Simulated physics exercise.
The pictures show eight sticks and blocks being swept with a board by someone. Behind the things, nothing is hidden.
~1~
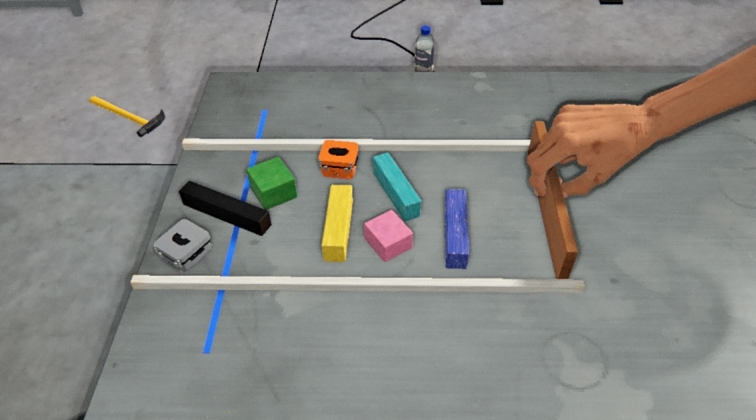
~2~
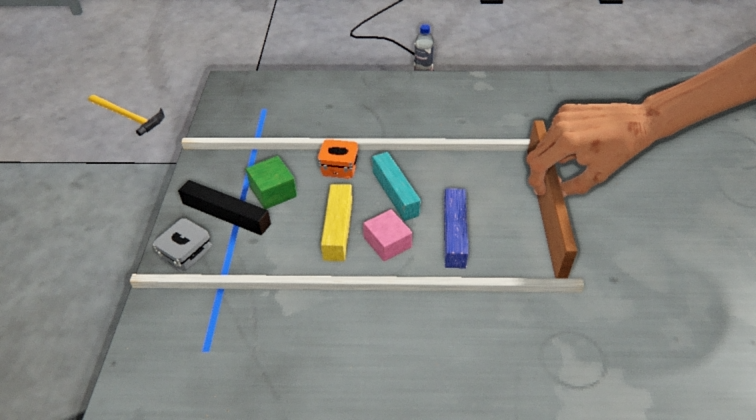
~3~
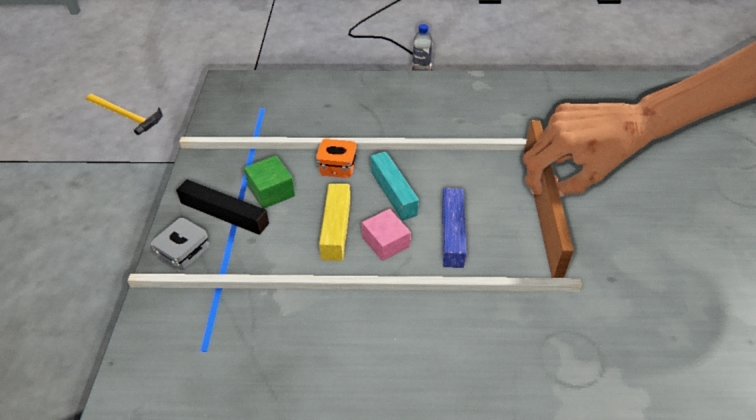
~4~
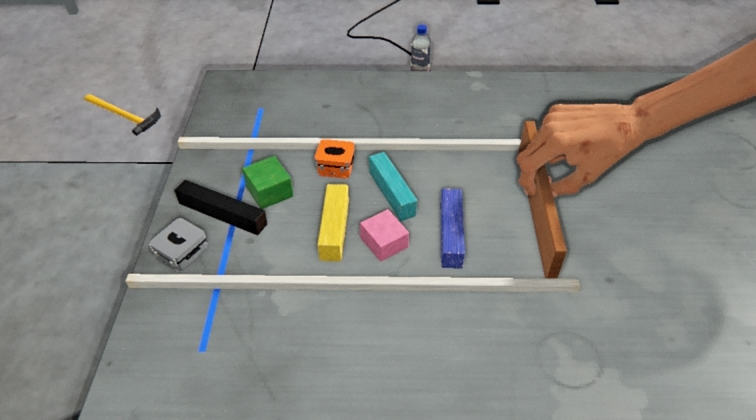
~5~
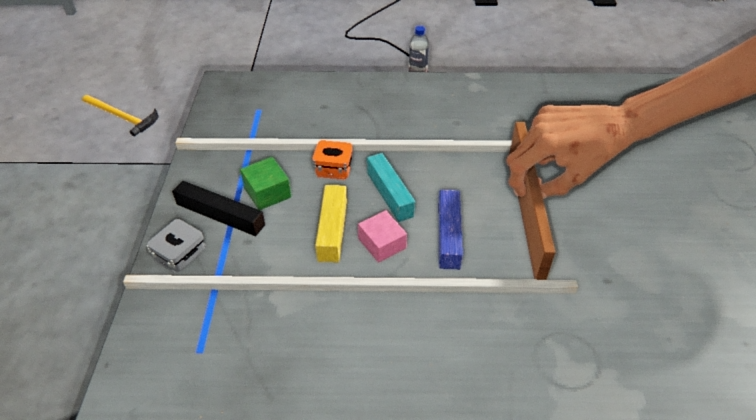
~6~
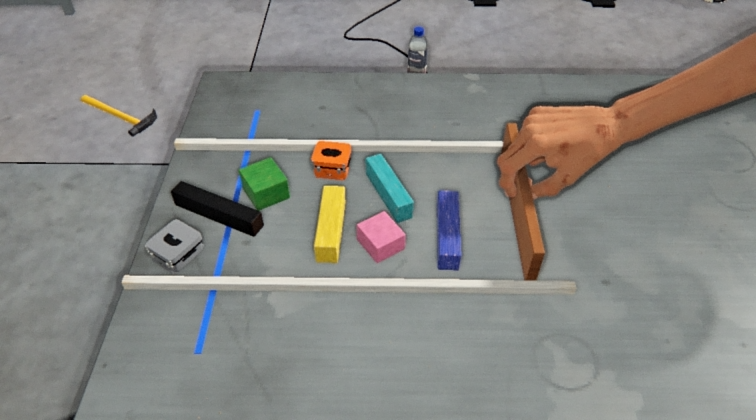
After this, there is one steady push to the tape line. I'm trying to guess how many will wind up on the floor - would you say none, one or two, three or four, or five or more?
I would say one or two.
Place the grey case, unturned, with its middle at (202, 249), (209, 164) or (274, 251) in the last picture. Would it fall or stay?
Per position, it does not stay / is not dislodged / does not stay.
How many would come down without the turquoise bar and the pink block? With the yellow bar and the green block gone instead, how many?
The first removal gives 0, the second gives 0.
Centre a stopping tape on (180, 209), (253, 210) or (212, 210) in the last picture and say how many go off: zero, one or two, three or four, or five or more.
Number fallen at each tape, in order - more than four, zero, three or four.
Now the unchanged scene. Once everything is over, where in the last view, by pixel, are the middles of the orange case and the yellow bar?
In the last picture the orange case sits at (212, 155) while the yellow bar sits at (160, 227).
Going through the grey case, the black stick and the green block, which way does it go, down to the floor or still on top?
Taking them in turn: The grey case ends up below, the black stick ends up below, the green block is still there.
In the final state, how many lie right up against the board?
The answer is 2.
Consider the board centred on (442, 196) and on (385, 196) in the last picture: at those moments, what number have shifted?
At the first place 1, at the second 4.
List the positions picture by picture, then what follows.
In the first frame, grey case (185, 247); black stick (225, 208); green block (272, 184); board (550, 196); tape (241, 210).
In the second frame, black stick (224, 207); blue bar (455, 227).
In the third frame, green block (270, 182); orange case (337, 159).
In the fourth frame, grey case (180, 246); yellow bar (334, 222).
In the fifth frame, black stick (219, 208); turquoise bar (390, 187).
In the sixth frame, grey case (176, 248); black stick (217, 208); green block (264, 184); board (520, 197); tape (233, 210).
Early on, none off yet; grey case at rest near (176, 248); black stick at rest near (217, 208); green block at rest near (264, 184).
A while later, none off yet; grey case moving near (169, 248); black stick travelled a little near (168, 201); green block travelled about its own width near (230, 178).
Finally, the number that fall off is one or two; lost, black stick and grey case.
